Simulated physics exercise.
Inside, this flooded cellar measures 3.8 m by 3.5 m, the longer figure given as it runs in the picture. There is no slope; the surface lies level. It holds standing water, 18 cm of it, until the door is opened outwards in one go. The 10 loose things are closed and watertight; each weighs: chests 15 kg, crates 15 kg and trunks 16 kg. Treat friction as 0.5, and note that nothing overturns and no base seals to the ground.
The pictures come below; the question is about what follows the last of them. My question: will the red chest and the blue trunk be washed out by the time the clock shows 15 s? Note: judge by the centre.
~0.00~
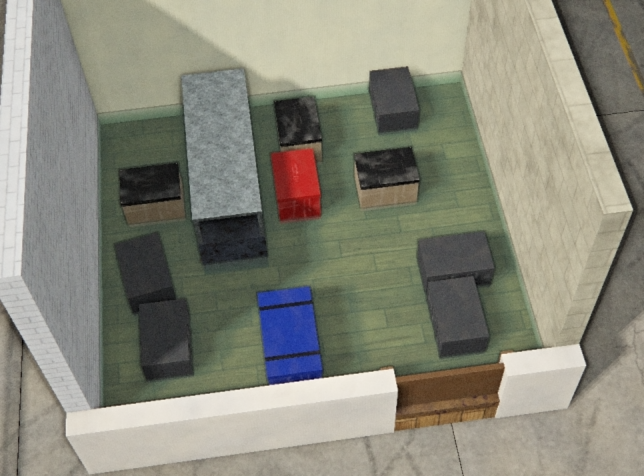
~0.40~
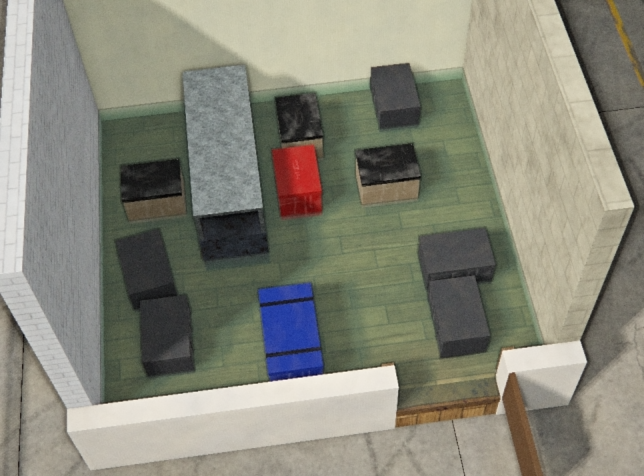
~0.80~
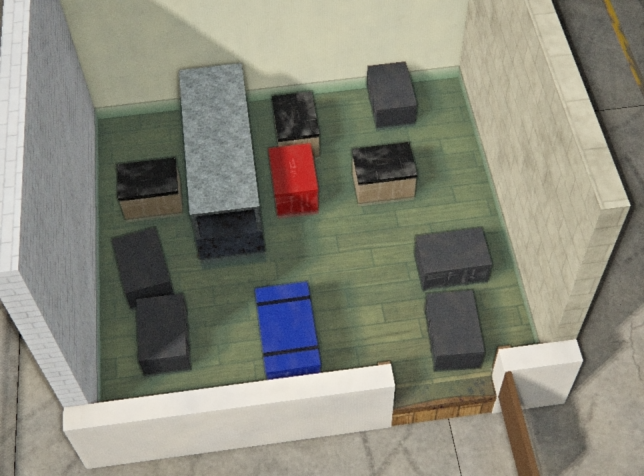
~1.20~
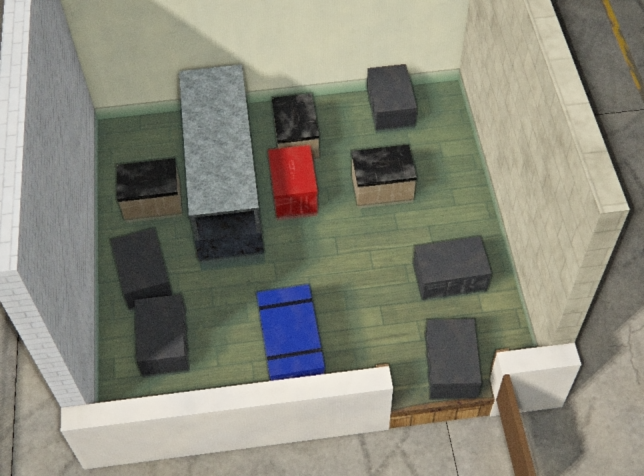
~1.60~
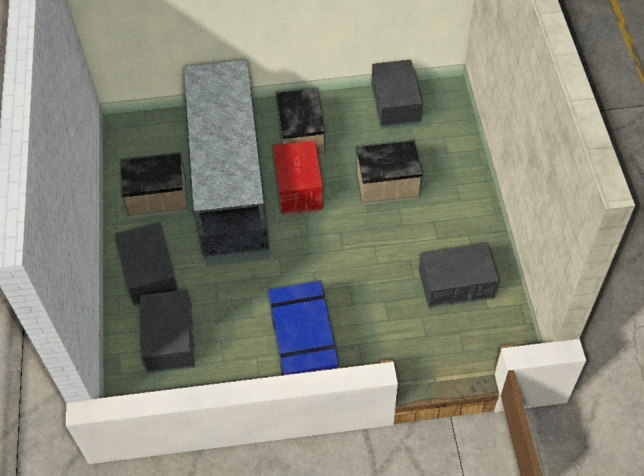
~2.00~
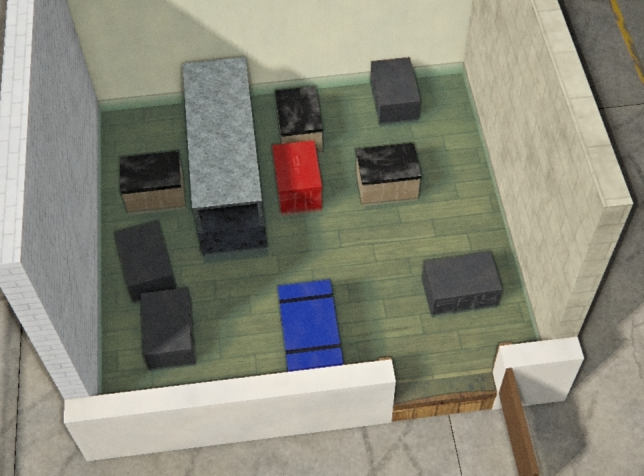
Red chest: Still in; blue trunk: Out.
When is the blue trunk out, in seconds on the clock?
That happens at about 6.5 s.
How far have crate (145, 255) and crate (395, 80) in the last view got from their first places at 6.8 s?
Respectively, 50 cm and 20 cm.
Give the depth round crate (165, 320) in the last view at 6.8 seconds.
Roughly 13 cm.
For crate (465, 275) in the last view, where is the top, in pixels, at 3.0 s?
Near (476, 305).
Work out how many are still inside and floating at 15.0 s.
At that time, 6.
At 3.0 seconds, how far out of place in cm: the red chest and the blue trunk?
Close to 20 cm for the first and 40 cm for the second.
After 3.0 s the red chest is near (301, 177), 0.2 m from its start, afloat; the blue trunk is near (337, 320), 0.4 m from its start, afloat; 1 of 10 are out; 9 afloat.
After 6.8 s the red chest is near (318, 190), 0.4 m from its start, afloat; the blue trunk has gone out; 3 of 10 are out; 7 afloat.
After 11.0 s the red chest is near (325, 230), 0.8 m from its start, afloat; the blue trunk has gone out; 3 of 10 are out; 7 afloat.
After 15.0 s the red chest is near (363, 236), 1.0 m from its start, afloat; the blue trunk has gone out; 4 of 10 are out; 6 afloat.
